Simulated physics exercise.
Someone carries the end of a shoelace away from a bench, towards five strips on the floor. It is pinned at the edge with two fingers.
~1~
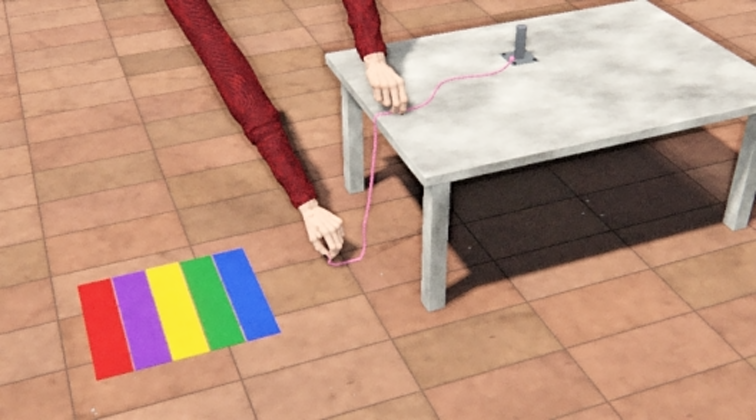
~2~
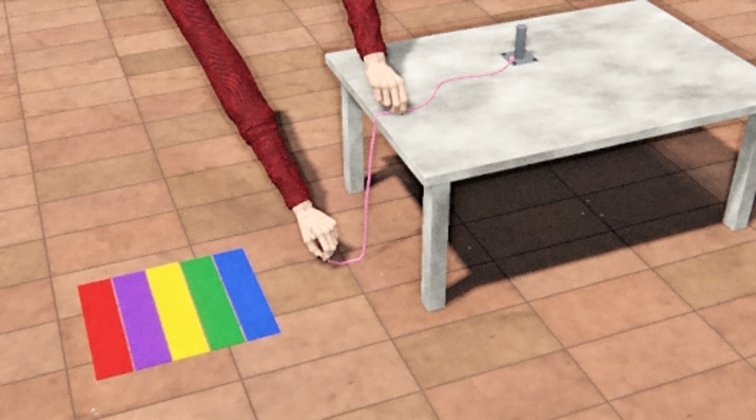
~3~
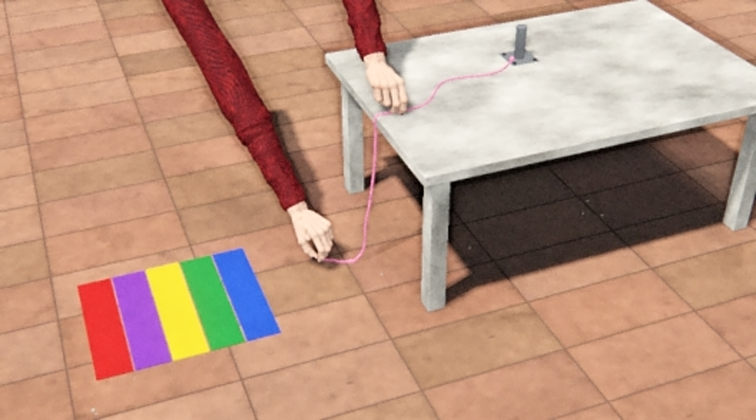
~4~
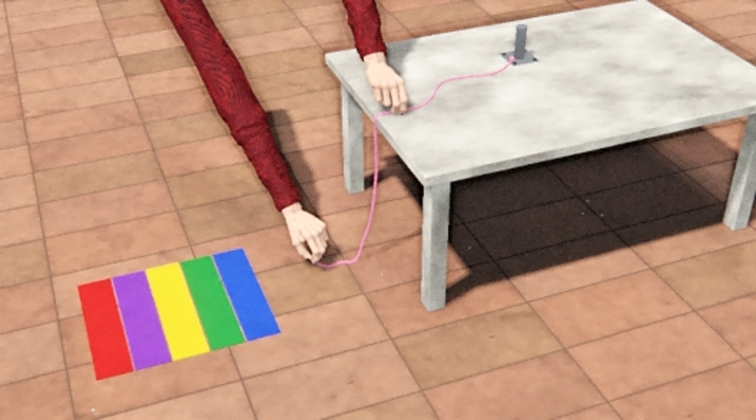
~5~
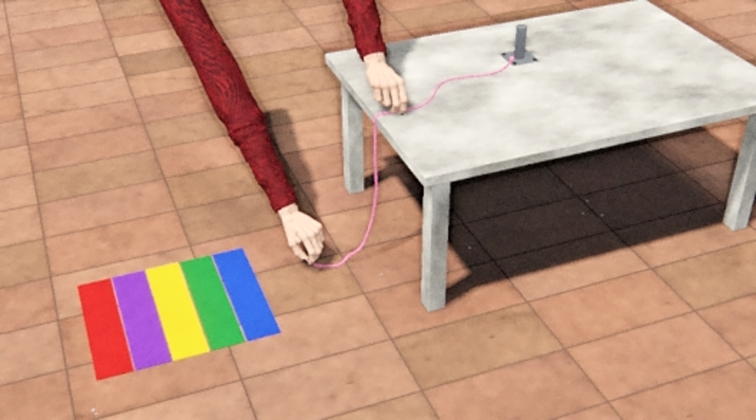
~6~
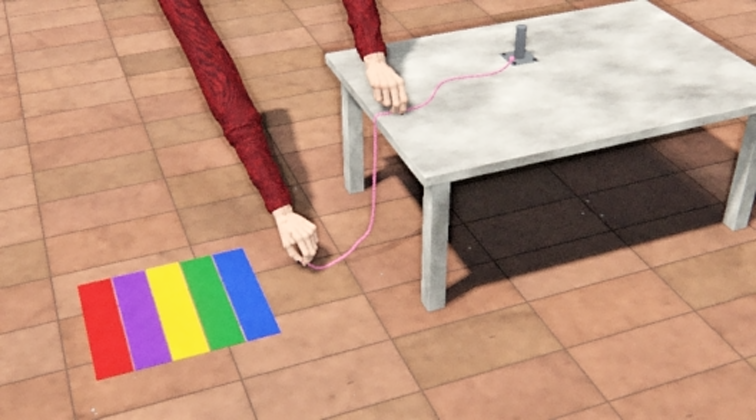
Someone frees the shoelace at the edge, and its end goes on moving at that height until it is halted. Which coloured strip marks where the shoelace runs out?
Green.
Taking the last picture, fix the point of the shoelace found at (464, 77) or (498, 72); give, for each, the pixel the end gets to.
Per try (px, approx.): (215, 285), (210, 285).
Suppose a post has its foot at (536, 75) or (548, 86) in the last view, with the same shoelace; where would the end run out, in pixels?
Pixels, roughly: (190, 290) then (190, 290).
A little later, end near (263, 272); short of the strips.
Next, end near (227, 280); over blue.
When it is tight, end near (206, 285); over green. The green one.
